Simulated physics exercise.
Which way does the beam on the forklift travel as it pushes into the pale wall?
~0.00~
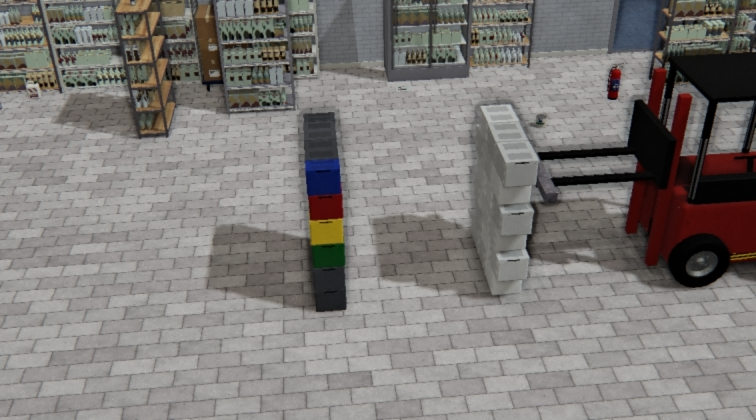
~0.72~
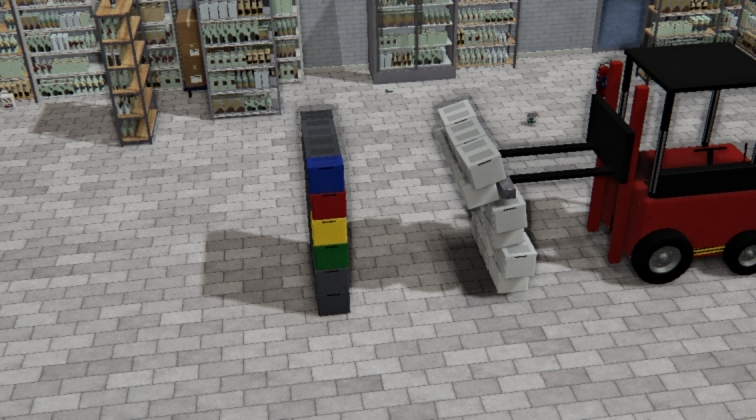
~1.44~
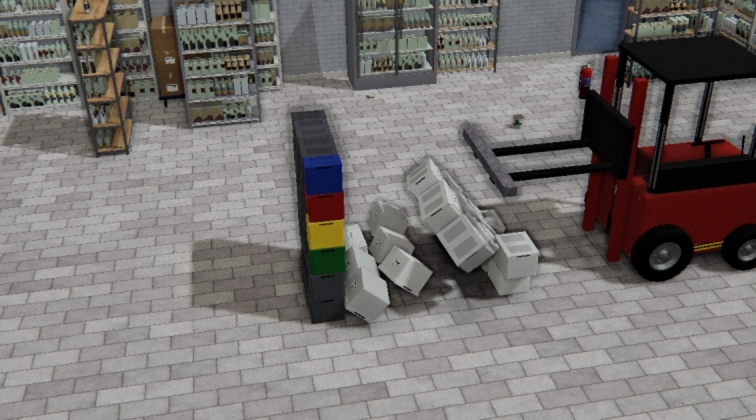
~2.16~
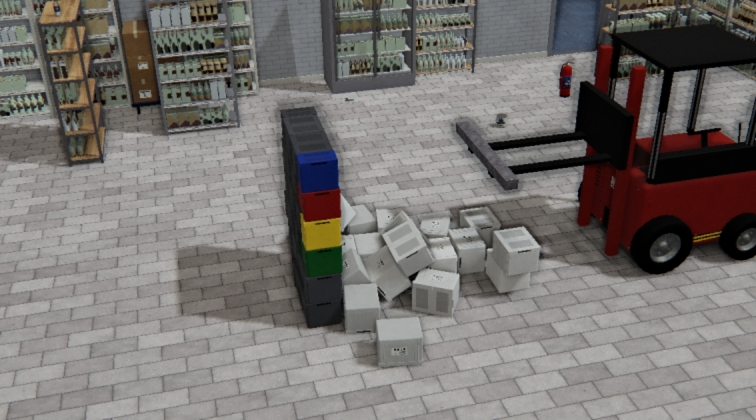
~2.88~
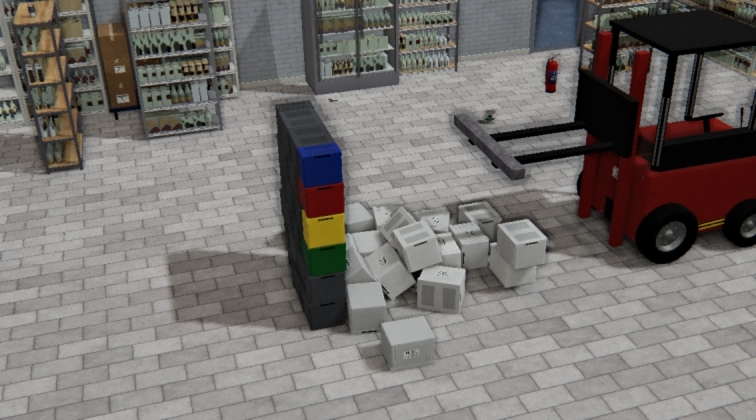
The beam moves to the left, pushing into the pale totes before it comes to rest.
